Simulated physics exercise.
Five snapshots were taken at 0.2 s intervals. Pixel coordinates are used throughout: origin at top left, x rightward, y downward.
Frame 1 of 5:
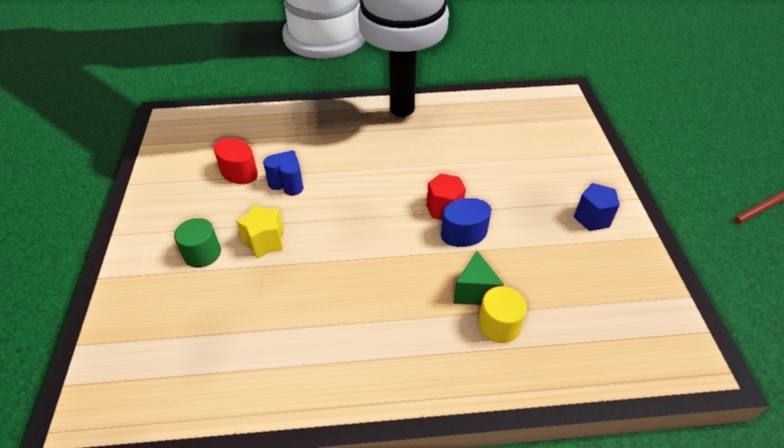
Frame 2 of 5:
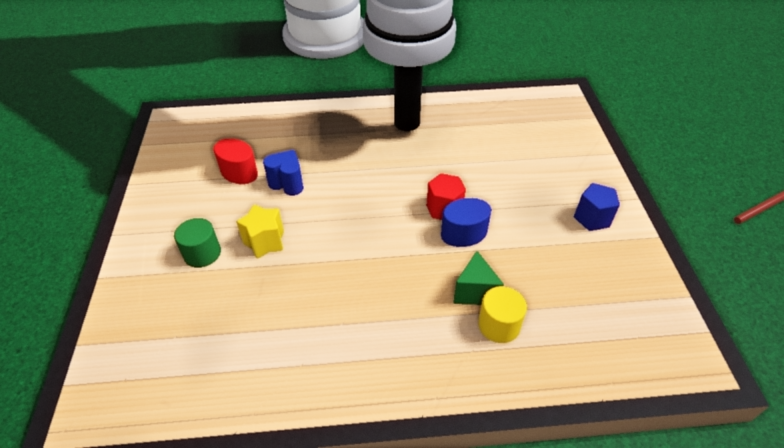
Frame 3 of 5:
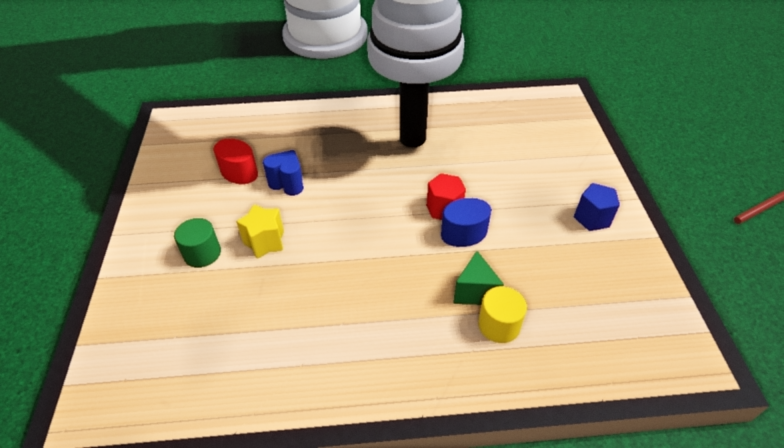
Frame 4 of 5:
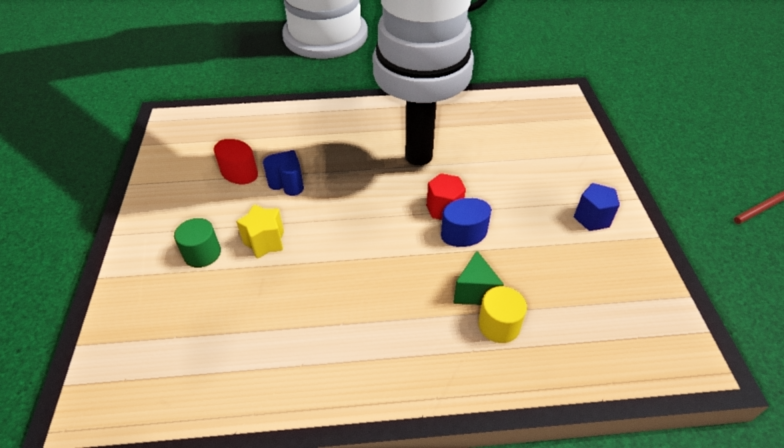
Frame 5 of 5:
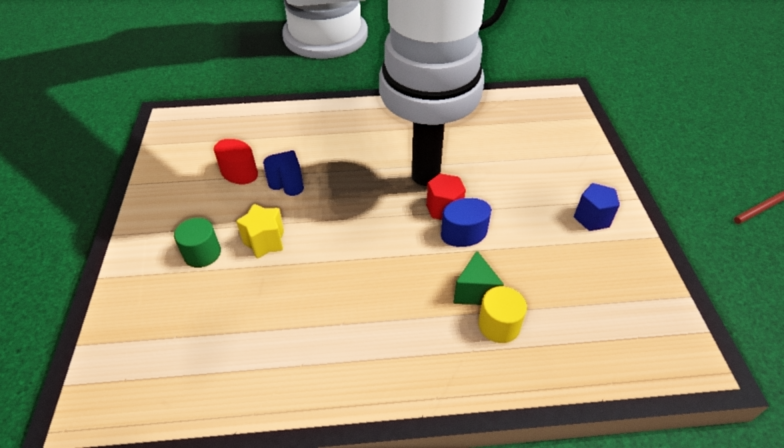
A black bar hanging from a grey and white robotic arm stands over a pale wooden board with a dark rim on a green surface, seen from above at an angle by a still camera. Red and blue blocks, a yellow star and a green cylinder sit left, with red, blue, green and yellow blocks centre and right. The bar glides nearer and slightly right, up to the red hexagonal block, its shadow shifting while the blocks stay still.
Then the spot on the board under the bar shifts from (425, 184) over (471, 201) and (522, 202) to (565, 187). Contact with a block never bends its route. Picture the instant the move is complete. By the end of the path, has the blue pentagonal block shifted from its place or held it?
The blue pentagonal block will stay where it stands.
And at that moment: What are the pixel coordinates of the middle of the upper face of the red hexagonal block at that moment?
About (462, 199).
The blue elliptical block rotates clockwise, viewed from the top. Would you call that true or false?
False - the claim does not hold.
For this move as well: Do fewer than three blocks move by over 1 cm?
Yes, I think so.
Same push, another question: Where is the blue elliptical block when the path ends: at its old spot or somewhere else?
The answer is that it is displaced.
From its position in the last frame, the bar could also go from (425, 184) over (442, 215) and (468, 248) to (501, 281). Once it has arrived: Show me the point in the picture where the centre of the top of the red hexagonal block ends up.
If I read the scene right, the answer is (536, 283).
On the path given first. One third of the way, bar (474, 193); red hexagonal block (462, 199), turned 65° clockwise; blue elliptical block (473, 229), turned 30° anticlockwise.
Two thirds of the way, bar (525, 194); red hexagonal block (462, 199), turned 65° clockwise; blue elliptical block (473, 229), turned 30° anticlockwise.
At the end, bar (567, 180); red hexagonal block (462, 199), turned 65° clockwise; blue elliptical block (473, 229), turned 30° anticlockwise; blue pentagonal block not moved.
